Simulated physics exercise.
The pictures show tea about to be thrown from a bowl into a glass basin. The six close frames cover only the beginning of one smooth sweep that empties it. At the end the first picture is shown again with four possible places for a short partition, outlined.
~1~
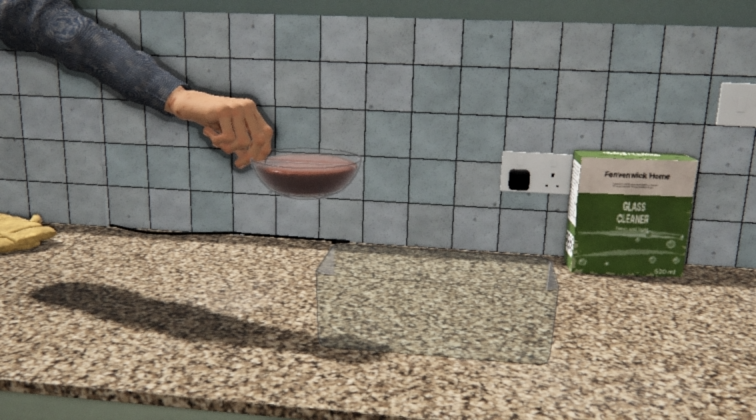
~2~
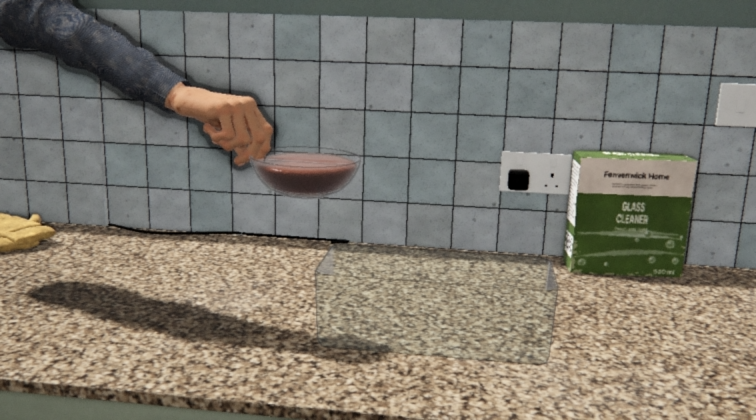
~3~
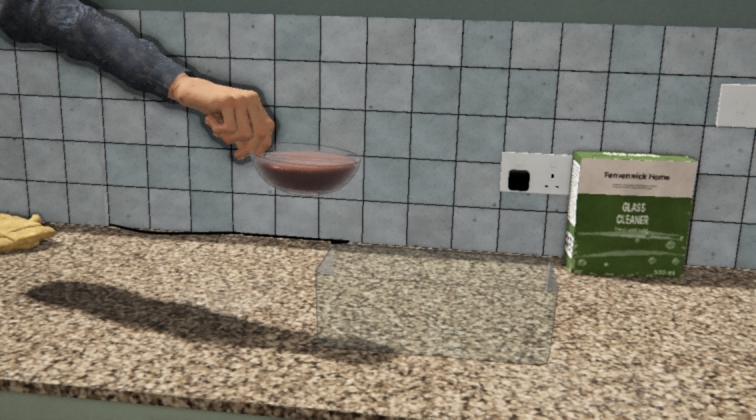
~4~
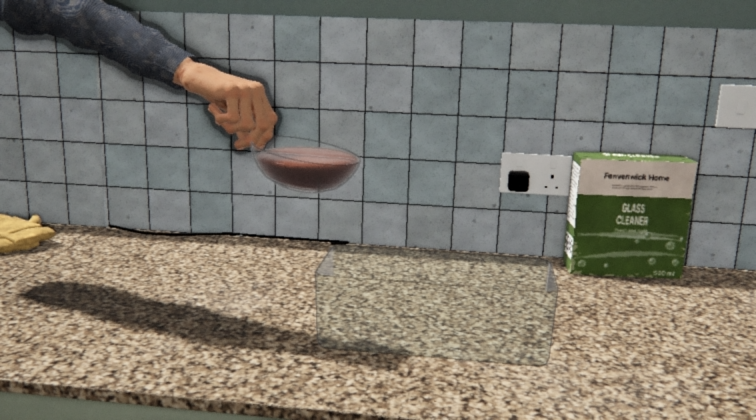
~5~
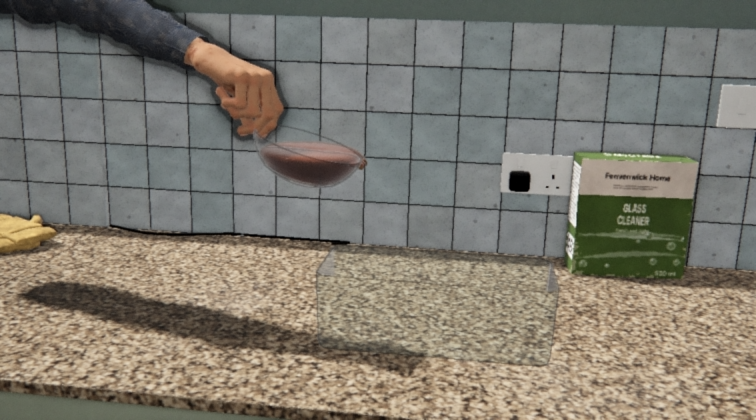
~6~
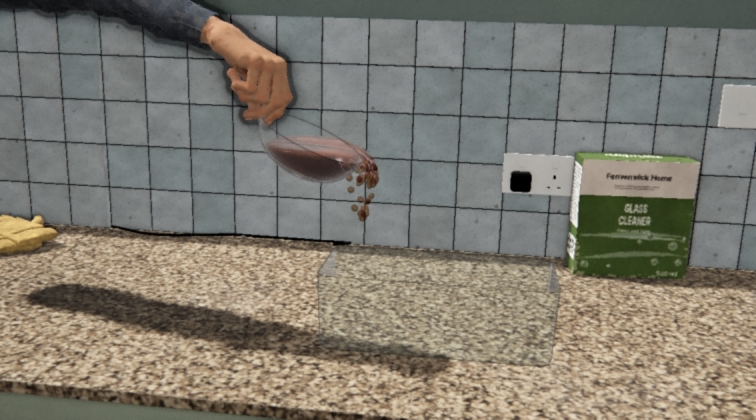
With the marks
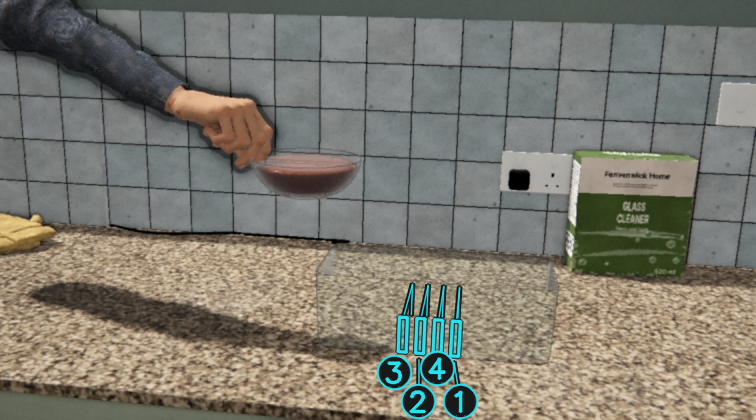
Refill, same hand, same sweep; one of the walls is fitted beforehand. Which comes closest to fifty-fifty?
2 beats the others.
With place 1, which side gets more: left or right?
The left one.
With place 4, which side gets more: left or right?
The left one.
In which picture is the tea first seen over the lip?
Picture 5.
In cyan, 1 at (454, 362); 2 at (418, 359); 3 at (401, 357); 4 at (436, 360).
With 1, about 96 % ends left of the wall and 2 % right of it.
With 2, about 44 % ends left of the wall and 54 % right of it.
With 3, about 17 % ends left of the wall and 82 % right of it.
With 4, about 86 % ends left of the wall and 12 % right of it.
